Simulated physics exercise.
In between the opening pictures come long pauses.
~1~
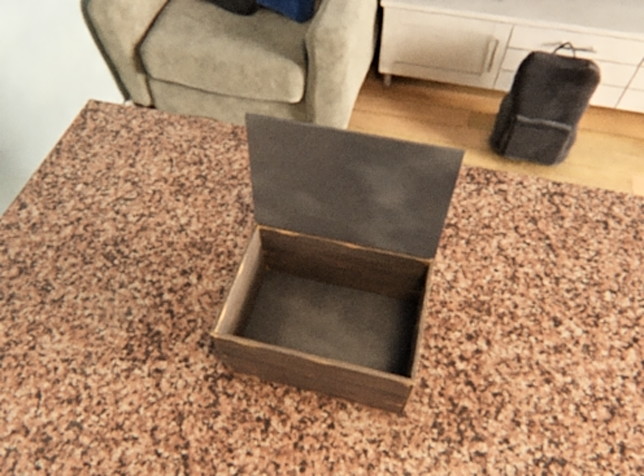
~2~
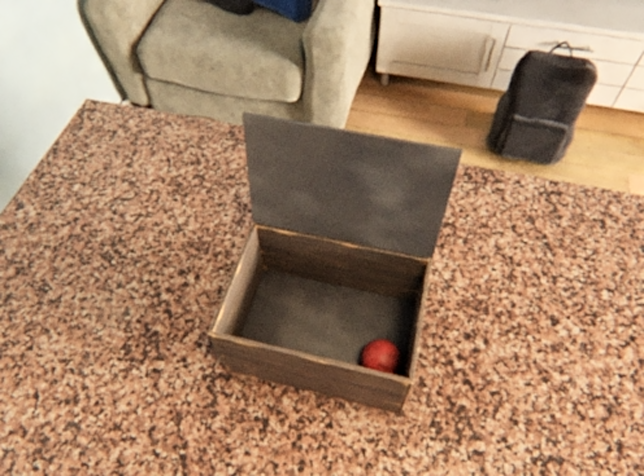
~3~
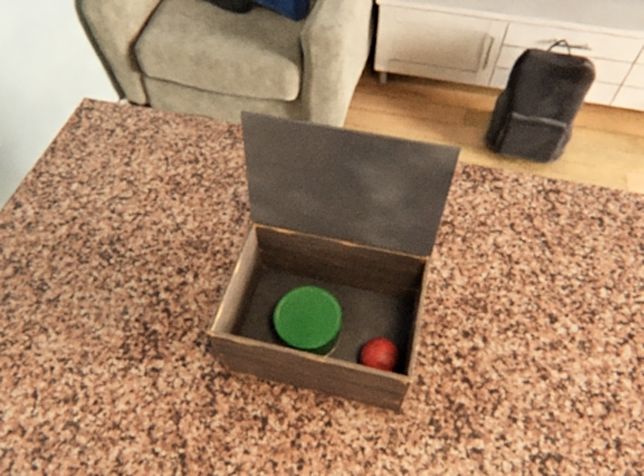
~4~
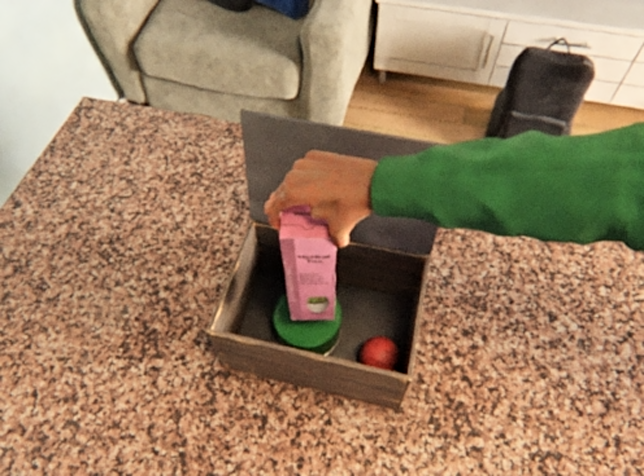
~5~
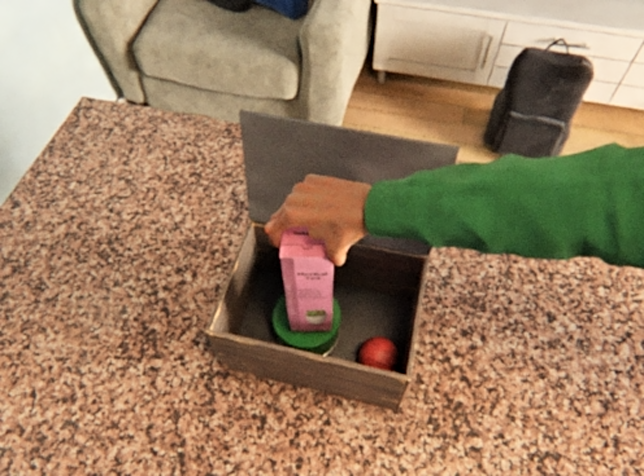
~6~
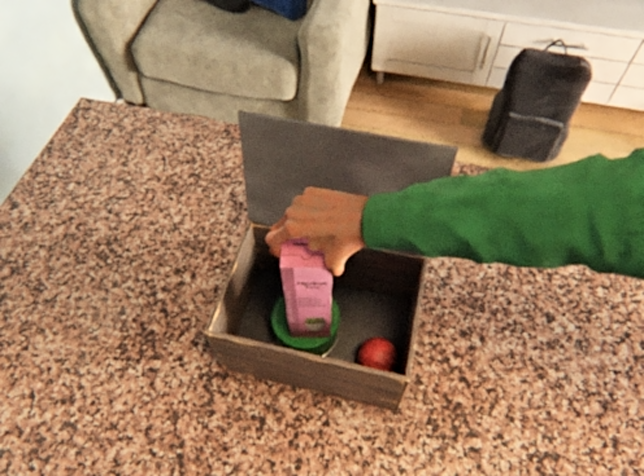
In an open wooden box, a red ball and green lid appear before a hand lowers a pink carton.
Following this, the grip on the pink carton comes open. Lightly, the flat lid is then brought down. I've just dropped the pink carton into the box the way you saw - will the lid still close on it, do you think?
My guess is the lid stays open.
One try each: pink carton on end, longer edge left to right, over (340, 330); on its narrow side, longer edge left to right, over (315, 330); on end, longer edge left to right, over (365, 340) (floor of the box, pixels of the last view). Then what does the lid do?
First try: It stays ajar; second try: It sits on the rim; third try: It shuts flat.
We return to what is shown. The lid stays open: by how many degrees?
Close to 16 degrees.
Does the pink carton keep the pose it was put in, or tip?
As it turns out, it changes its angle.
Then, 1.30 s after the last picture, lid 85° above the rim.
Then, 1.70 s after the last picture, lid 56° above the rim; pink carton tipped 3° from how it was near (309, 295).
Then, 2.00 s after the last picture, lid 27° above the rim; pink carton tipped 35° from how it was near (310, 334).
Then, 2.80 s after the last picture, lid 15° above the rim; pink carton tipped 74° from how it was near (312, 342).
At rest, lid 15° above the rim; tipped over in the box, pink carton; the other 2 in place. Seen from the same camera at the end, pink carton near (312, 342).
